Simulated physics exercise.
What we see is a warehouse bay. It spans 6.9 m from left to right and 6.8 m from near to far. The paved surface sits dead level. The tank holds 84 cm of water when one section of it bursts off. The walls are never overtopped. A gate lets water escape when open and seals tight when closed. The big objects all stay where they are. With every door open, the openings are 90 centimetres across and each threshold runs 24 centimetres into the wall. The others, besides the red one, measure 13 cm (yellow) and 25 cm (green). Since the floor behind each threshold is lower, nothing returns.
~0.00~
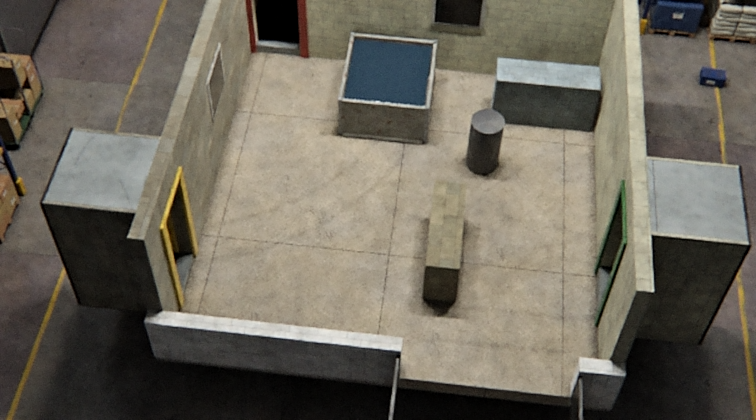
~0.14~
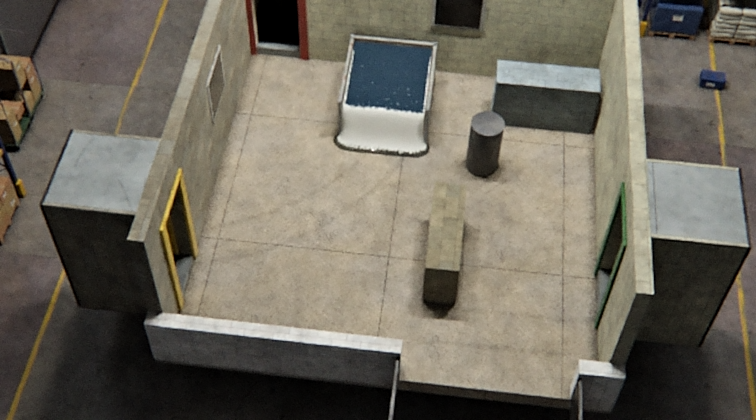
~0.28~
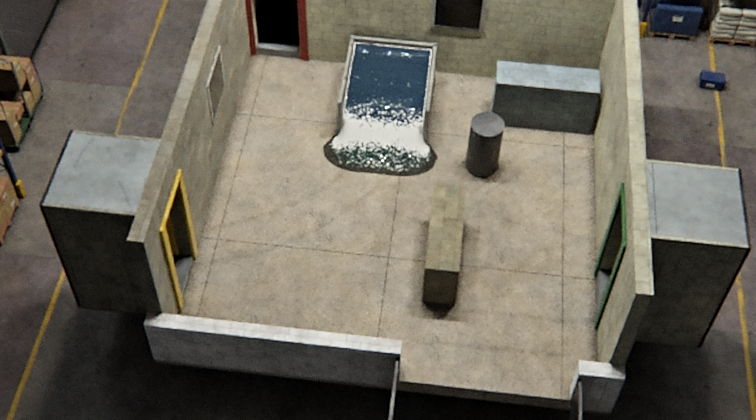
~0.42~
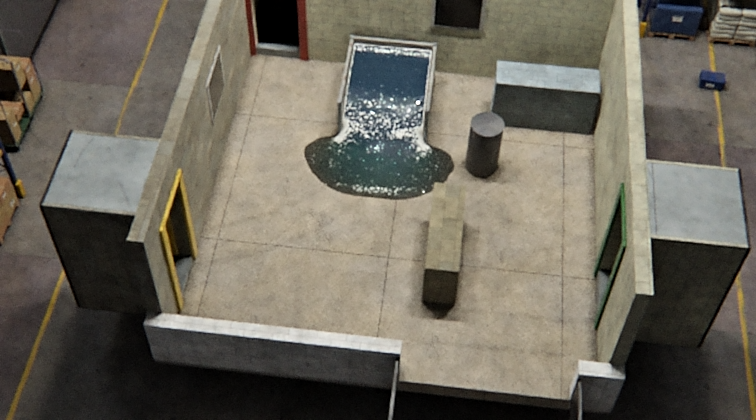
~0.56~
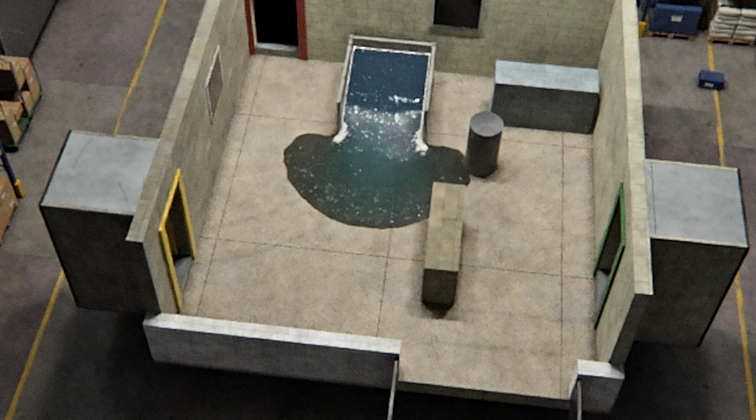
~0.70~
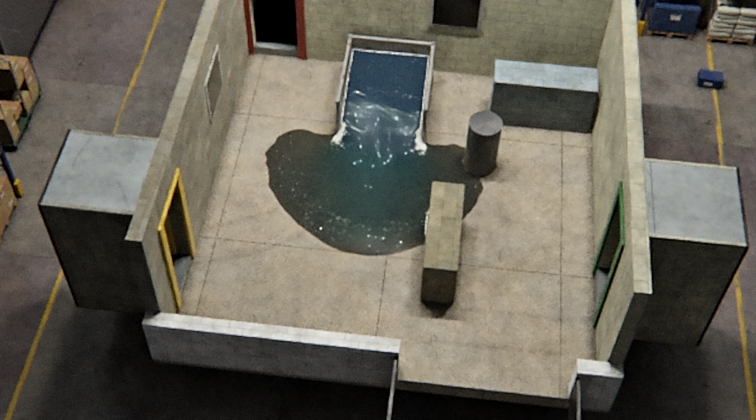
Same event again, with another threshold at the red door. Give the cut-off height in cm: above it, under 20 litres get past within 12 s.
The cut-off is roughly 7 cm.
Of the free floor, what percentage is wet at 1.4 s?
I'd say near 40 percent.
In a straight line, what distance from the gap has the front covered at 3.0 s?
Near 5.8 m, more or less.
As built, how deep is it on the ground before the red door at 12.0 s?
7.0 cm.
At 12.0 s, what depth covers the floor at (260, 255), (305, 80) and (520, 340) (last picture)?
Close to 3, 7 and 2 cm deep.
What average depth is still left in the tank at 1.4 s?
The mean depth is about 32 cm.
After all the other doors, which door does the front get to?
The red door comes last.
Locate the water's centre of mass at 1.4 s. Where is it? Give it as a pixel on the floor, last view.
(374, 169), roughly.
After 1.4 s water covers 40 % of the floor, deepest (28 cm) near (380, 144); it has not reached the red door.
After 3.0 s water covers 55 % of the floor, deepest (32 cm) near (170, 340); it has not reached the red door.
After 12.0 s water covers 100 % of the floor, deepest (8 cm) near (223, 150); 7 cm at the red door, 0 litres in over its 19 cm threshold.
At the red door as built, the water arrived by 6.8 s and peaked near 12 cm at 7.4 s.
With a threshold of 6 cm, 36 litres would have come in within the 12 s; with 8 cm, 12 litres. So under 20 litres takes about 7 cm.
